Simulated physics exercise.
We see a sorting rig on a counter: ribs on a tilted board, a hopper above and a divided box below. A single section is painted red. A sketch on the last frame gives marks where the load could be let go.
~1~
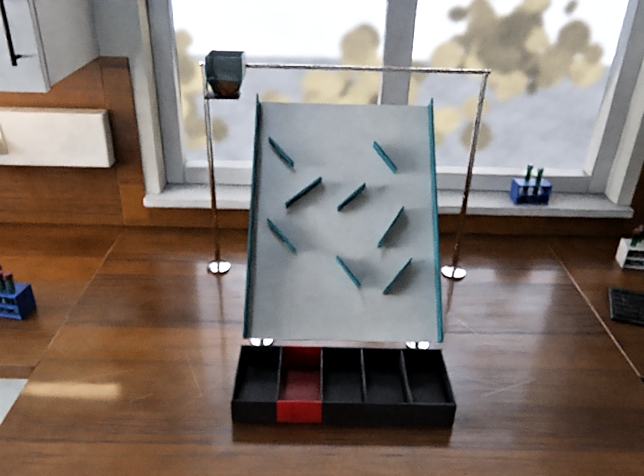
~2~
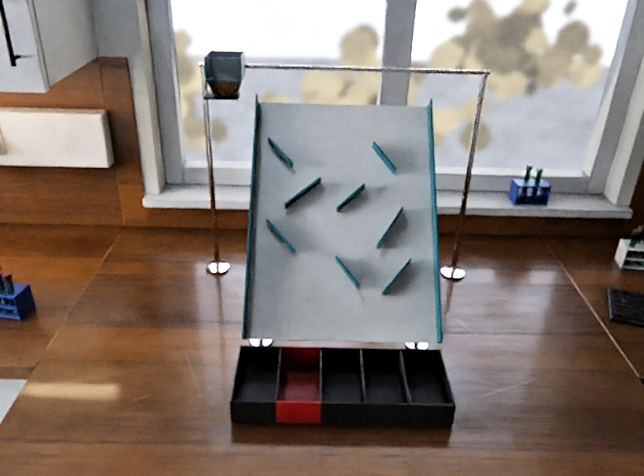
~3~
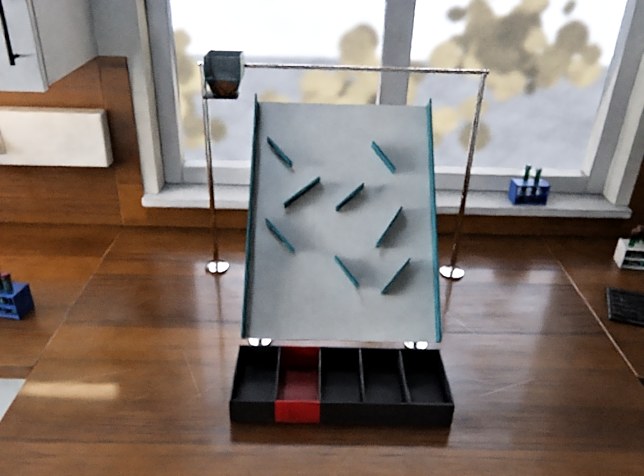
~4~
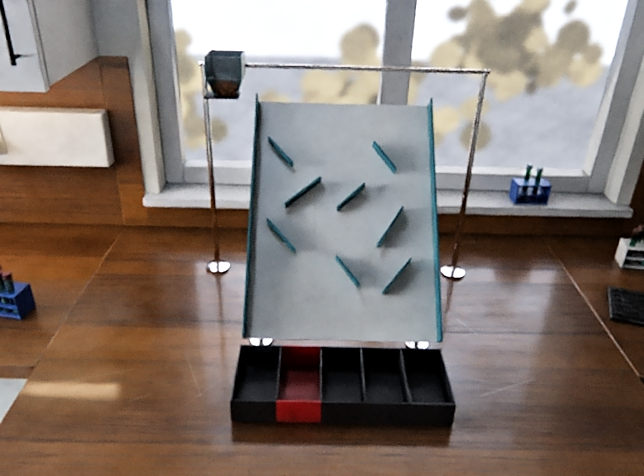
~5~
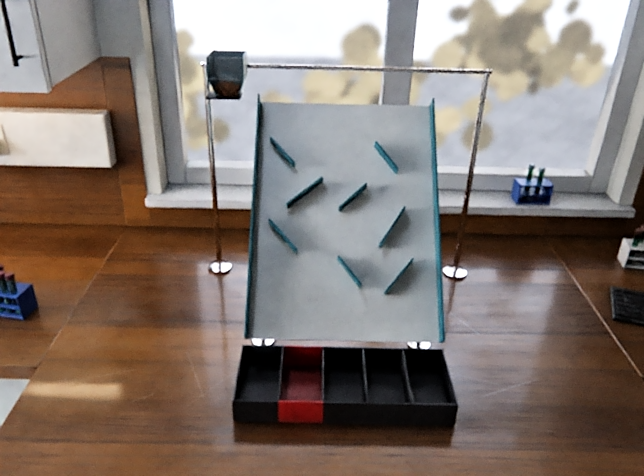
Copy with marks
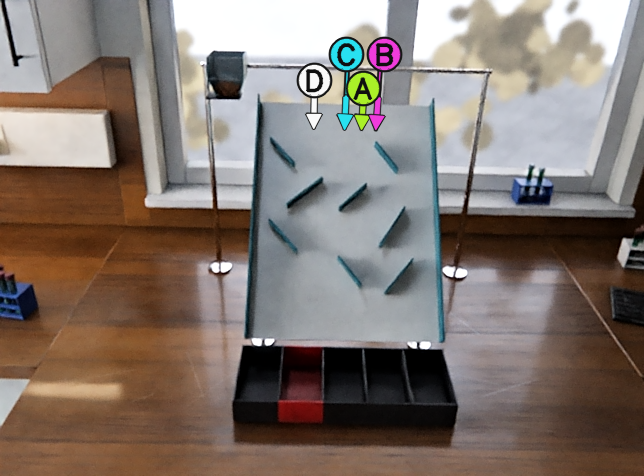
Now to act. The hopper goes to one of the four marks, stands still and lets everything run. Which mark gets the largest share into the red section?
Best: C.
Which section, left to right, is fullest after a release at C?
The second.
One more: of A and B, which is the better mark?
A it is.
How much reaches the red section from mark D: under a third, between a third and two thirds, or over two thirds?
It is under a third.
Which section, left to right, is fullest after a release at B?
It is the fifth one.
On the marked copy, mark A meets the board at (361, 124); mark B meets the board at (376, 124); mark C meets the board at (344, 124); mark D meets the board at (313, 123).
If A is chosen, about a third in the red section, about half in other sections, a small part outside the box.
If B is chosen, a small part in the red section, most in other sections, a small part outside the box.
If C is chosen, about half in the red section, about a third in other sections, a small part outside the box.
If D is chosen, a small part in the red section, most in other sections.
